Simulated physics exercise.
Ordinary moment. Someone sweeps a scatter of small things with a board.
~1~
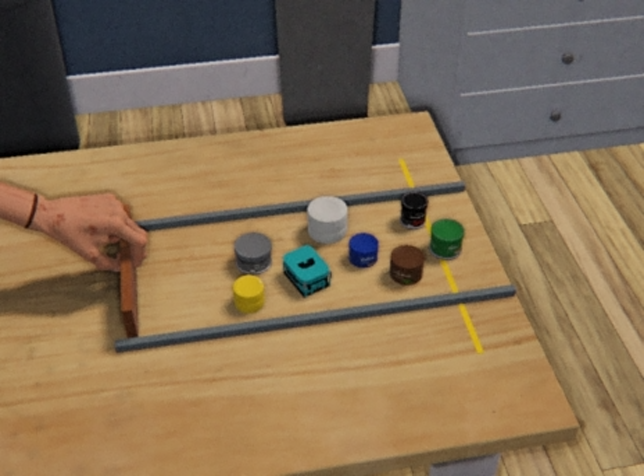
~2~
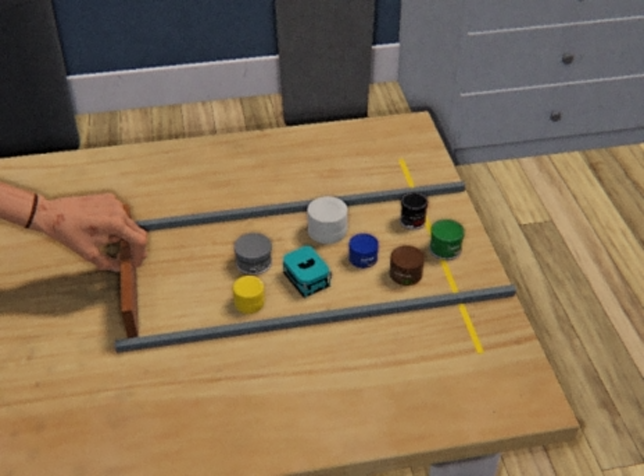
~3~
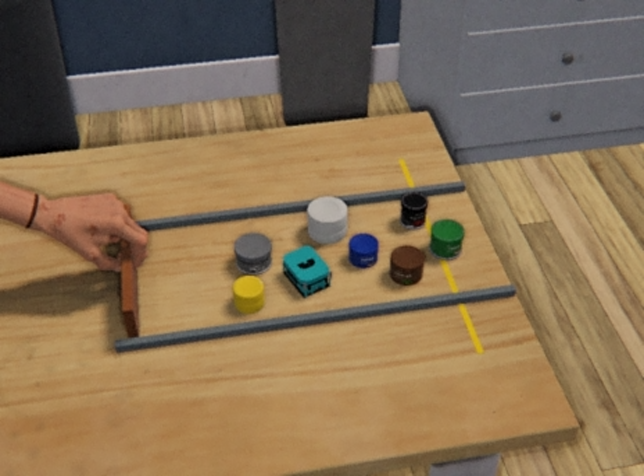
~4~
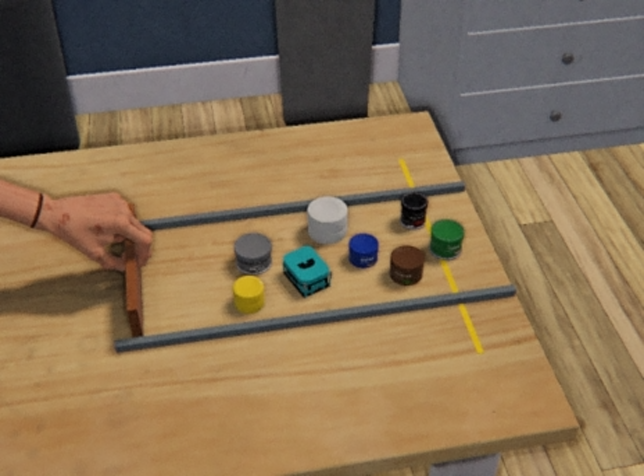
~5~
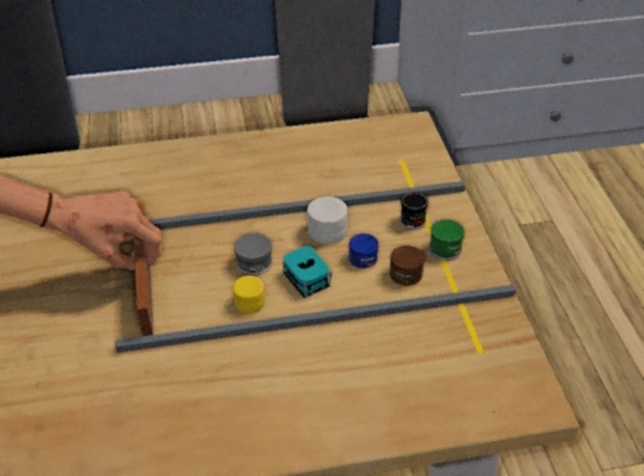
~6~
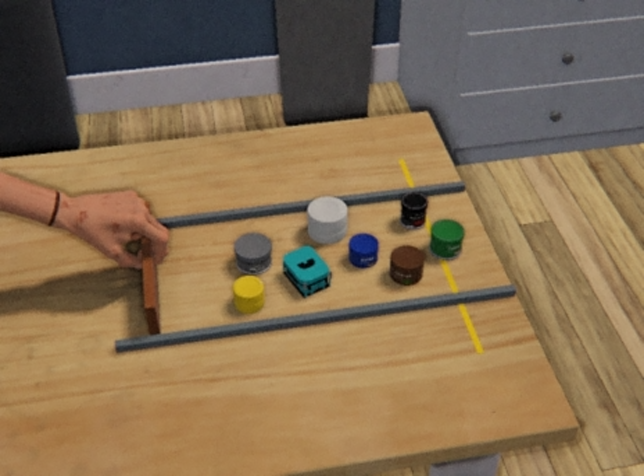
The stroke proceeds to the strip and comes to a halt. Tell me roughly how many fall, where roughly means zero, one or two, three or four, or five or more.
Roughly, one or two fall.
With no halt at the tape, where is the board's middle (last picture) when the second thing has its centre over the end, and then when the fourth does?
At the first moment about (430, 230), at the next about (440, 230).
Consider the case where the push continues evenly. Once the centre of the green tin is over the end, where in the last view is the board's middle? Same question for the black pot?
Roughly (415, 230); roughly (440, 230).
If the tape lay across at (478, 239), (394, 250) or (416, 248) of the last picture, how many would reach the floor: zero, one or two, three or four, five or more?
At least five; no fall at all; not one.
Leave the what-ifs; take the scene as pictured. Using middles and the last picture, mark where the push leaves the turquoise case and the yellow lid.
In the last picture, roughly (477, 252) and (465, 270).
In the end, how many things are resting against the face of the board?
That number would be 3.
Early on, none off yet; green tin at rest near (447, 240); black pot at rest near (414, 211); brown tub at rest near (407, 266).
Finally, the number that fall off is one or two; lost, brown tub and green tin.
